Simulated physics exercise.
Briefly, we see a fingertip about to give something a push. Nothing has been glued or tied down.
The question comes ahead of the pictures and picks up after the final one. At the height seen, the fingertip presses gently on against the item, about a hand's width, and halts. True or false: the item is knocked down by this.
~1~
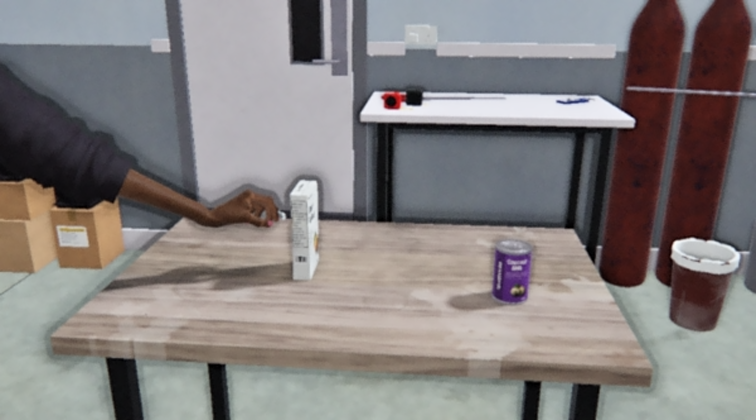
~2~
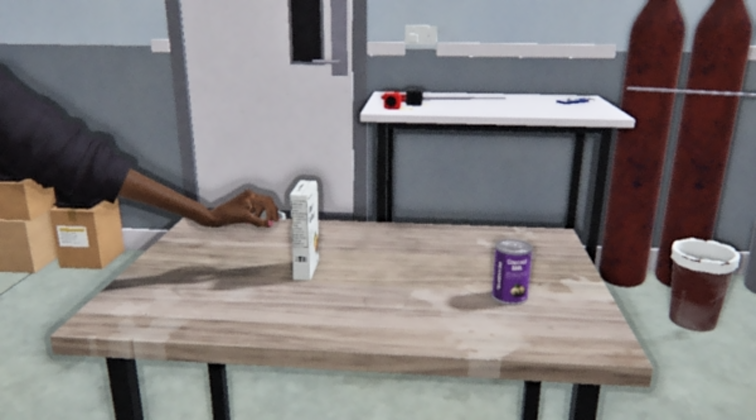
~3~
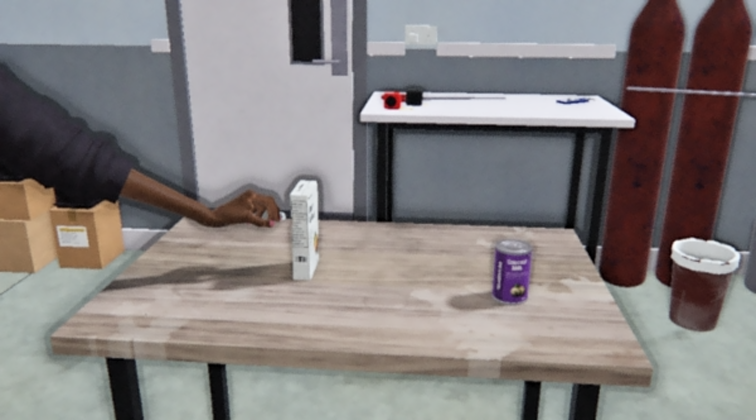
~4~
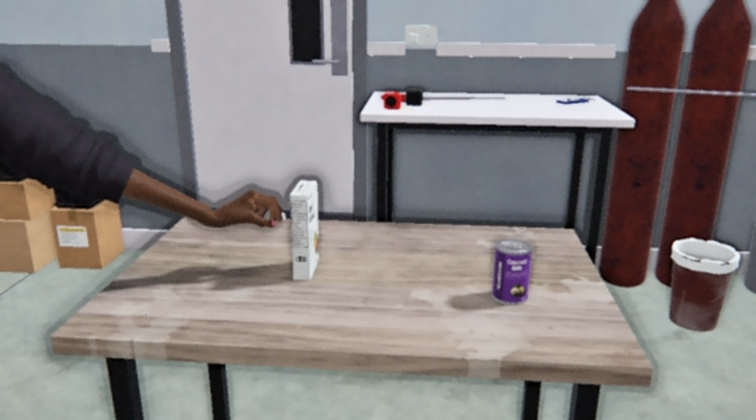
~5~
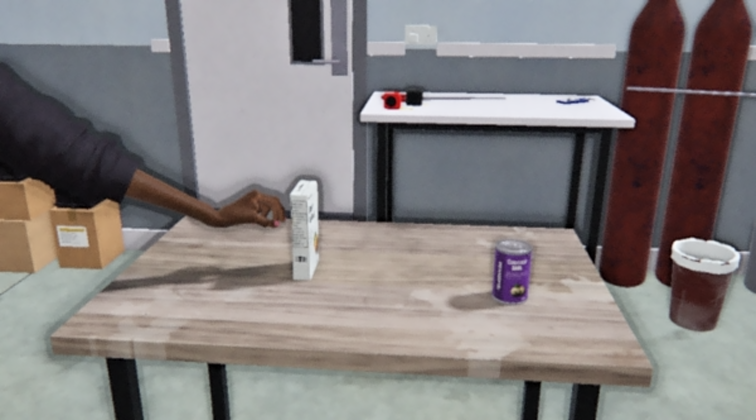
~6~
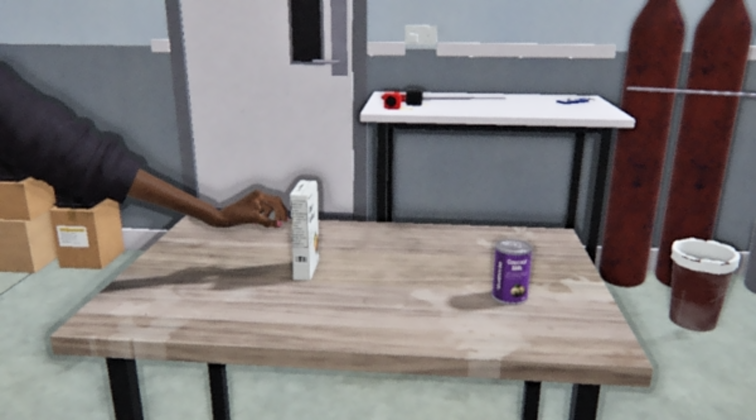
True.
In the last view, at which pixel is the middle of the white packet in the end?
Around (365, 265).
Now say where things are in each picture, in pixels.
The first frame shows white packet (305, 230).
The second frame shows white packet (305, 230).
The third frame shows white packet (305, 230).
The fourth frame shows white packet (305, 230).
The fifth frame shows white packet (305, 230).
The sixth frame shows white packet (305, 230).
Then, 0.90 s past the last view, white packet rocked 45° from its first pose near (339, 237).
Then, 1.20 s past the last view, white packet on its side near (365, 265).
Finally, down or leaning hard on the table, white packet. Final places as the last picture's camera would see them, white packet near (365, 265).
